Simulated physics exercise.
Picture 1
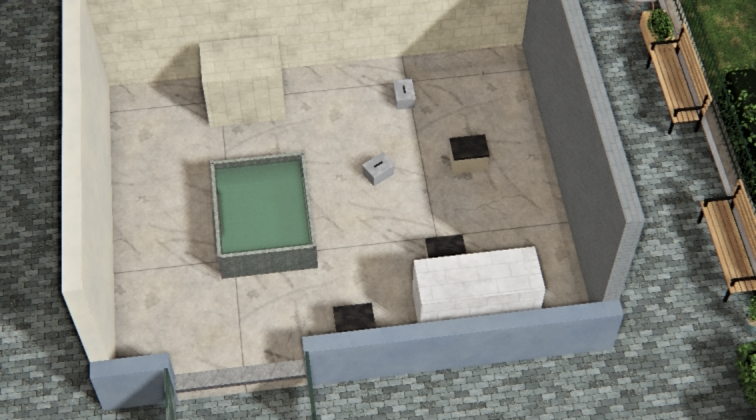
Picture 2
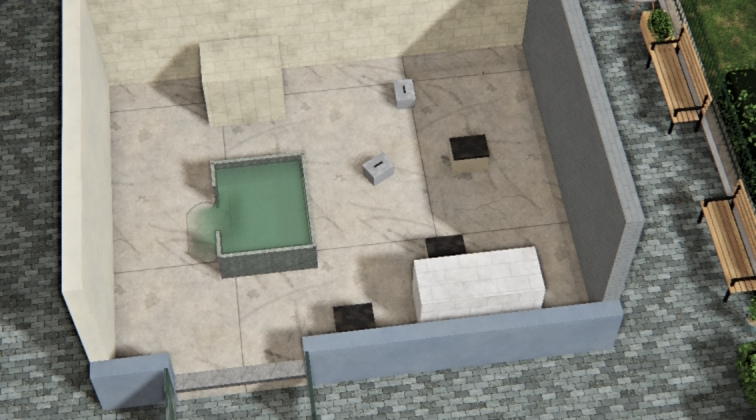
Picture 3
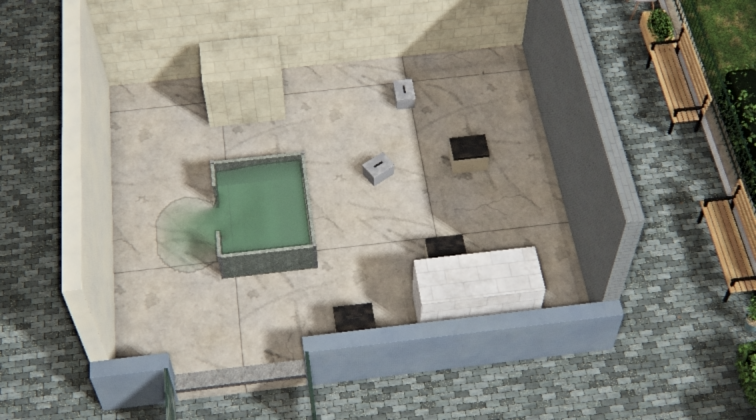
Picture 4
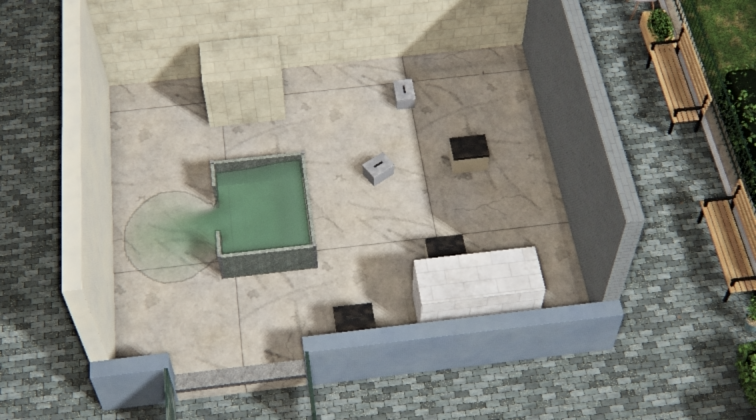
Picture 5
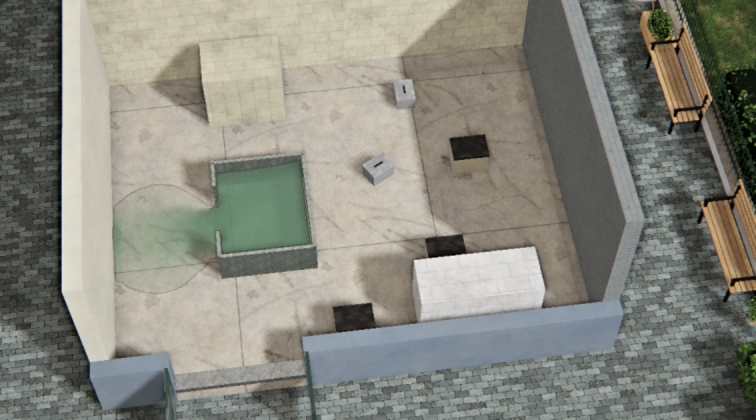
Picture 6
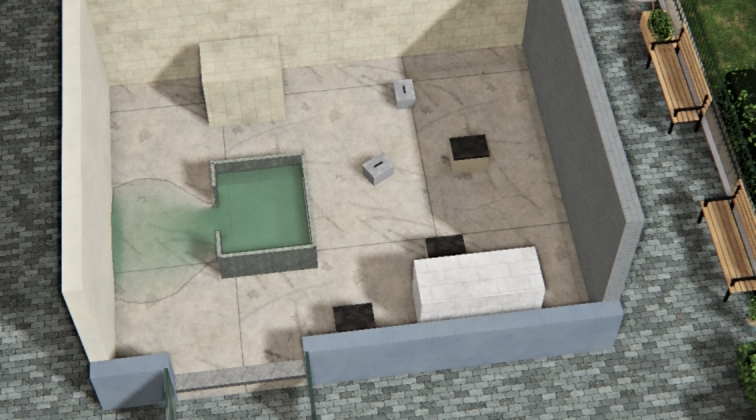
In a walled courtyard scattered with blocks and dark slabs, green water poured through a gap in the left side of a square pool and spread across the floor to the left wall, while the scattered objects stayed still.
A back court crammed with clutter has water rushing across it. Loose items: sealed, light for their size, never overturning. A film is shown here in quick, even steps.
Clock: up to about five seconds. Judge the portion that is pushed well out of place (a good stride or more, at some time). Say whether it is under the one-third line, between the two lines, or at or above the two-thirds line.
I expect the share pushed well aside to be below one third.
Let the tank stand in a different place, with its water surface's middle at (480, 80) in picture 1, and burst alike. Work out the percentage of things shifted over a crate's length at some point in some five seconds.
Estimate: Approx. 20 %.
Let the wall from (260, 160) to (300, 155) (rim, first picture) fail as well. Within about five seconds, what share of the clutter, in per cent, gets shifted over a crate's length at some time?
Estimate: Some 0 per cent.
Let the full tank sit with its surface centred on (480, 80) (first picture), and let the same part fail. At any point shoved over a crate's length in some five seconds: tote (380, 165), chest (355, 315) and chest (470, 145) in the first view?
Taking them in turn: Kept near its start; kept near its start; kept near its start.
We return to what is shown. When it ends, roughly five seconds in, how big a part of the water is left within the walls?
Close to 92 percent of it stays.
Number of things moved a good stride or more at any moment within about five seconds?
By my reckoning the answer is 0.
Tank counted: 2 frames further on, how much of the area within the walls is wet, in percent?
Near 15 in a hundred.
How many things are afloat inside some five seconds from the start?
It adds up to 0.
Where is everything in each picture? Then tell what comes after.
In the first frame, a chest at (354, 317), on the bottom; a tote at (378, 165), on the bottom; 0 of 5 have shifted.
In the second frame, a chest at (354, 317), on the bottom; a tote at (378, 165), on the bottom; 0 of 5 have shifted.
In the third frame, a chest at (354, 317), on the bottom; a tote at (378, 165) rests on the ground; 0 of 5 have shifted.
In the fourth frame, a chest at (354, 317), on the bottom; a tote at (378, 165) rests on the ground; 0 of 5 have shifted.
In the fifth frame, a chest at (354, 317) rests on the ground; a tote at (378, 165), on the bottom; 0 of 5 have shifted.
In the sixth frame, a chest at (354, 317), on the bottom; a tote at (378, 165) rests on the ground; 0 of 5 have shifted.
A moment on, 0 of 5 are well off their spots; 0 afloat.
Next, 0 of 5 are well off their spots; 0 afloat.
Later, 0 of 5 are well off their spots; 0 afloat.
In the end, 0 of 5 are well off their spots, and 0 have been at some point; 0 afloat.
